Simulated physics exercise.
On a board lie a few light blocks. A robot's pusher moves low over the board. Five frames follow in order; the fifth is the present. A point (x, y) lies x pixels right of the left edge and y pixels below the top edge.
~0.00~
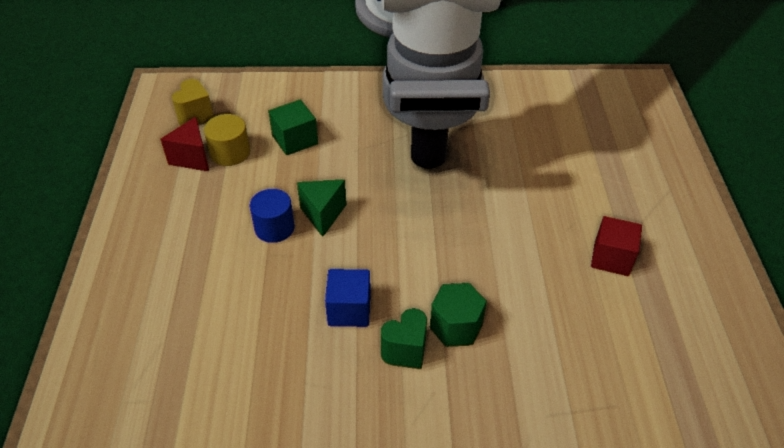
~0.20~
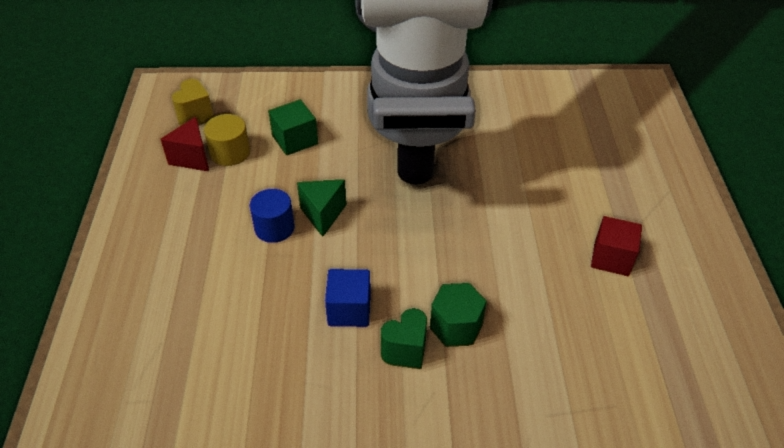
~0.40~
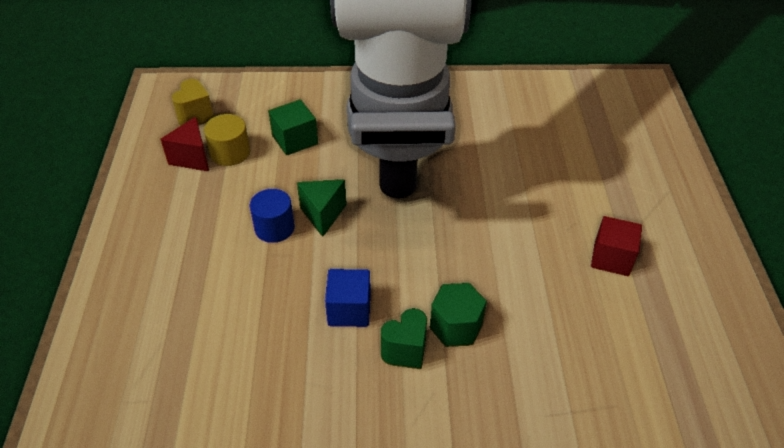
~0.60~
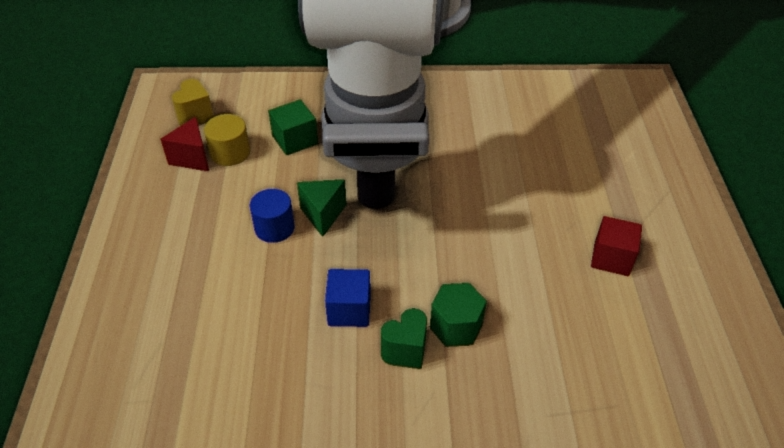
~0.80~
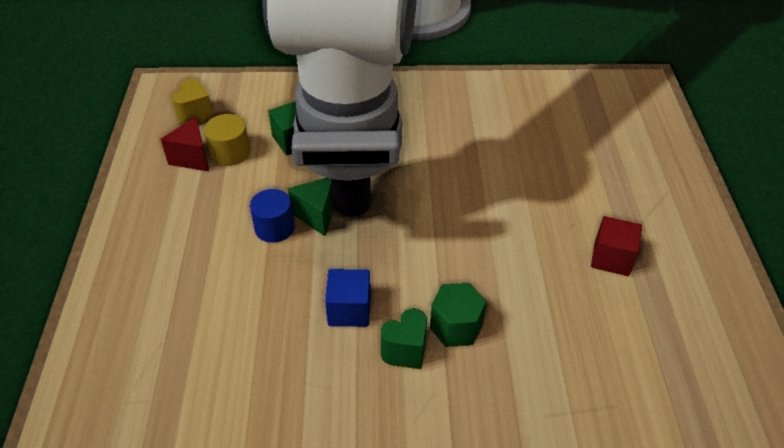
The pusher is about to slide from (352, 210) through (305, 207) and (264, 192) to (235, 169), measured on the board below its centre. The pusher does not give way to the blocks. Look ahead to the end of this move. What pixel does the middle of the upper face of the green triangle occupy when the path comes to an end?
The answer is (240, 188).
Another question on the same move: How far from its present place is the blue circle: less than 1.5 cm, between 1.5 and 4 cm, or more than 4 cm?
The blue circle ends up a moderate distance away, 1.5 to 4 cm.
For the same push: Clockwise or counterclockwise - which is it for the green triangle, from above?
Answer: Anticlockwise.
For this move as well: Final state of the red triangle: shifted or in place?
It ends up on the same spot.
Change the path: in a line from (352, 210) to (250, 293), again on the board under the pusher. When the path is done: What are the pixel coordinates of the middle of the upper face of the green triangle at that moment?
Around (294, 194).
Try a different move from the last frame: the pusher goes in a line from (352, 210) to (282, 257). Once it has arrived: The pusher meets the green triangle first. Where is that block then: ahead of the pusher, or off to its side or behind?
It will get left beside or behind the pusher.
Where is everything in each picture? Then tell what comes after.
In the first picture, tip of the pusher (428, 157), middles of tops, red triangle (186, 133), yellow circle (225, 127), blue circle (270, 202), green triangle (321, 190).
In the second picture, pusher (415, 172), nothing pushed.
In the third picture, pusher (398, 186), nothing pushed.
In the fourth picture, pusher (376, 196), nothing pushed.
In the fifth picture, pusher (352, 203), red triangle (186, 133), yellow circle (225, 127), blue circle (270, 202), green triangle (315, 191).
What follows on the original path. One third of the way, pusher (304, 199); blue circle (245, 212); green triangle (268, 190), turned 15° anticlockwise.
Two thirds of the way, pusher (262, 184); blue circle (239, 215); green triangle (240, 188), turned 65° anticlockwise.
At the end, pusher (234, 162); red triangle unmoved; yellow circle (220, 120); blue circle (239, 215); green triangle (240, 188), turned 65° anticlockwise.
